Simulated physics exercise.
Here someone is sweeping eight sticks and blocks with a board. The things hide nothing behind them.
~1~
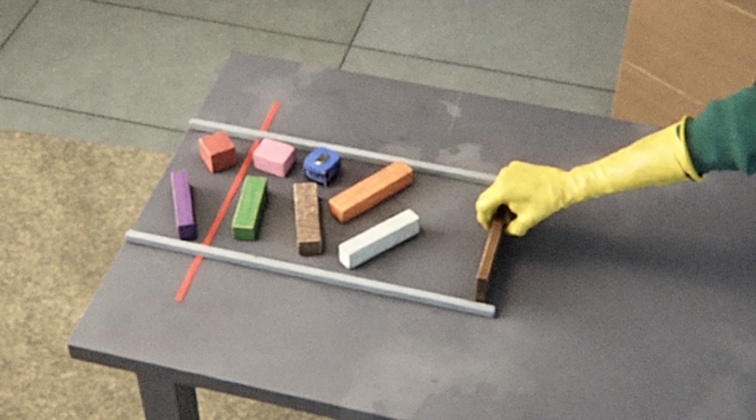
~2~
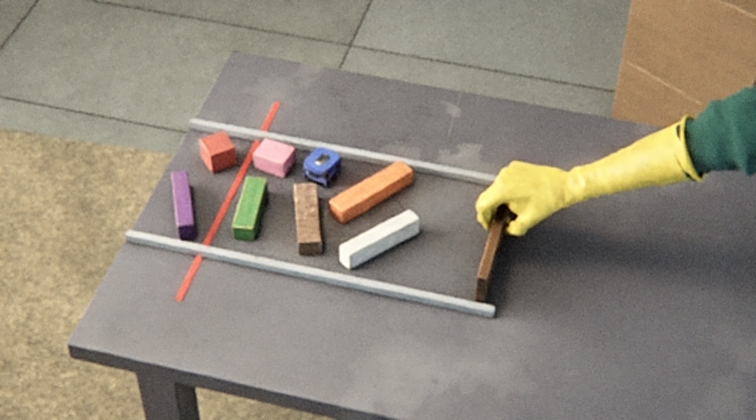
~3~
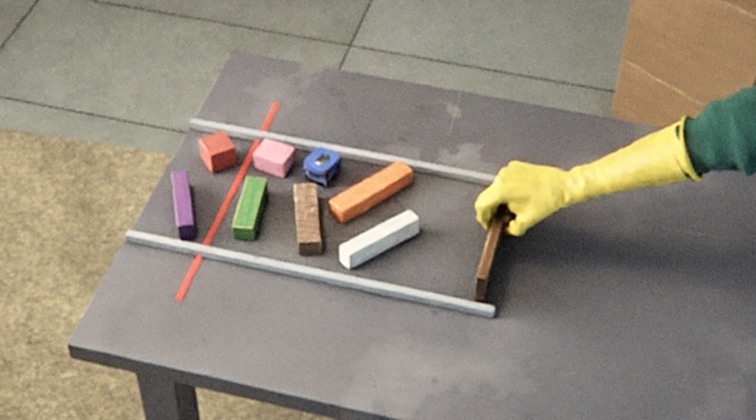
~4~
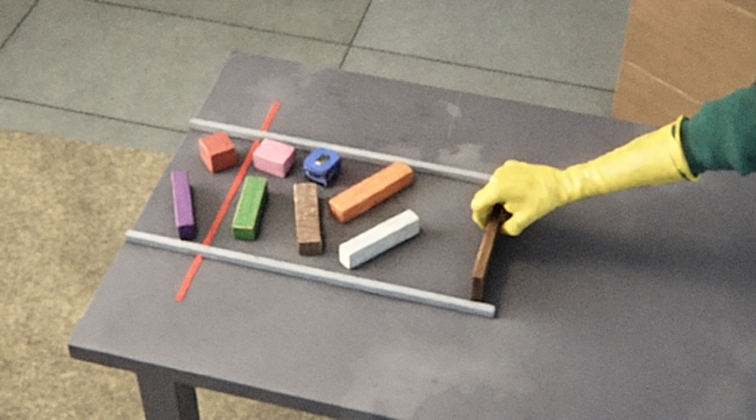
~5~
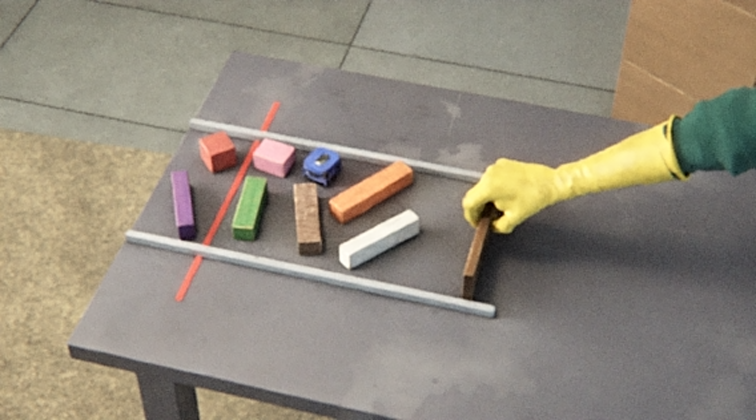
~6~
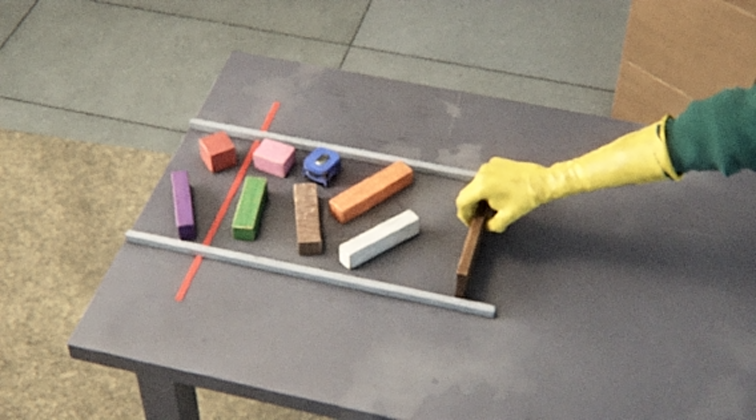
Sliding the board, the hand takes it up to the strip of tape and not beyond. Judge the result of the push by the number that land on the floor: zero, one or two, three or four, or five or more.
Pieces that go over the edge: One, or two at most.
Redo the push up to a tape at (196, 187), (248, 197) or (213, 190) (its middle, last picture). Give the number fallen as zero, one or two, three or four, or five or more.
In turn: More than four; not one; 3 or 4.
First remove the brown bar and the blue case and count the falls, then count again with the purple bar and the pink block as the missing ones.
First try 0, second try 0.
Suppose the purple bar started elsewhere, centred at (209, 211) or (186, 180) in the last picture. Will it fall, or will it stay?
The purple bar: Plunges, then plunges.
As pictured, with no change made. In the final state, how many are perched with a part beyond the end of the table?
It totals 2.
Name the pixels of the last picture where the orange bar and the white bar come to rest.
Result: One about (224, 162), other about (213, 207).
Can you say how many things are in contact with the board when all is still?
2.
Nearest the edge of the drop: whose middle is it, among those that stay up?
That would be the pink block.
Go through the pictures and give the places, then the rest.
The first frame shows purple bar (183, 205); red block (218, 152); green bar (250, 208); board (498, 232); tape (231, 194).
The second frame shows red block (218, 152); orange bar (372, 192).
The third frame shows green bar (250, 209); brown bar (308, 219).
The fourth frame shows purple bar (183, 205); white bar (380, 239).
The fifth frame shows red block (218, 152); pink block (275, 158).
The sixth frame shows purple bar (183, 205); red block (218, 152); green bar (250, 209); board (479, 228); tape (231, 194).
A little later, none off yet; purple bar at rest near (183, 205); red block at rest near (218, 152); green bar at rest near (250, 209).
When it is over, the number that fall off is one or two; down, purple bar.
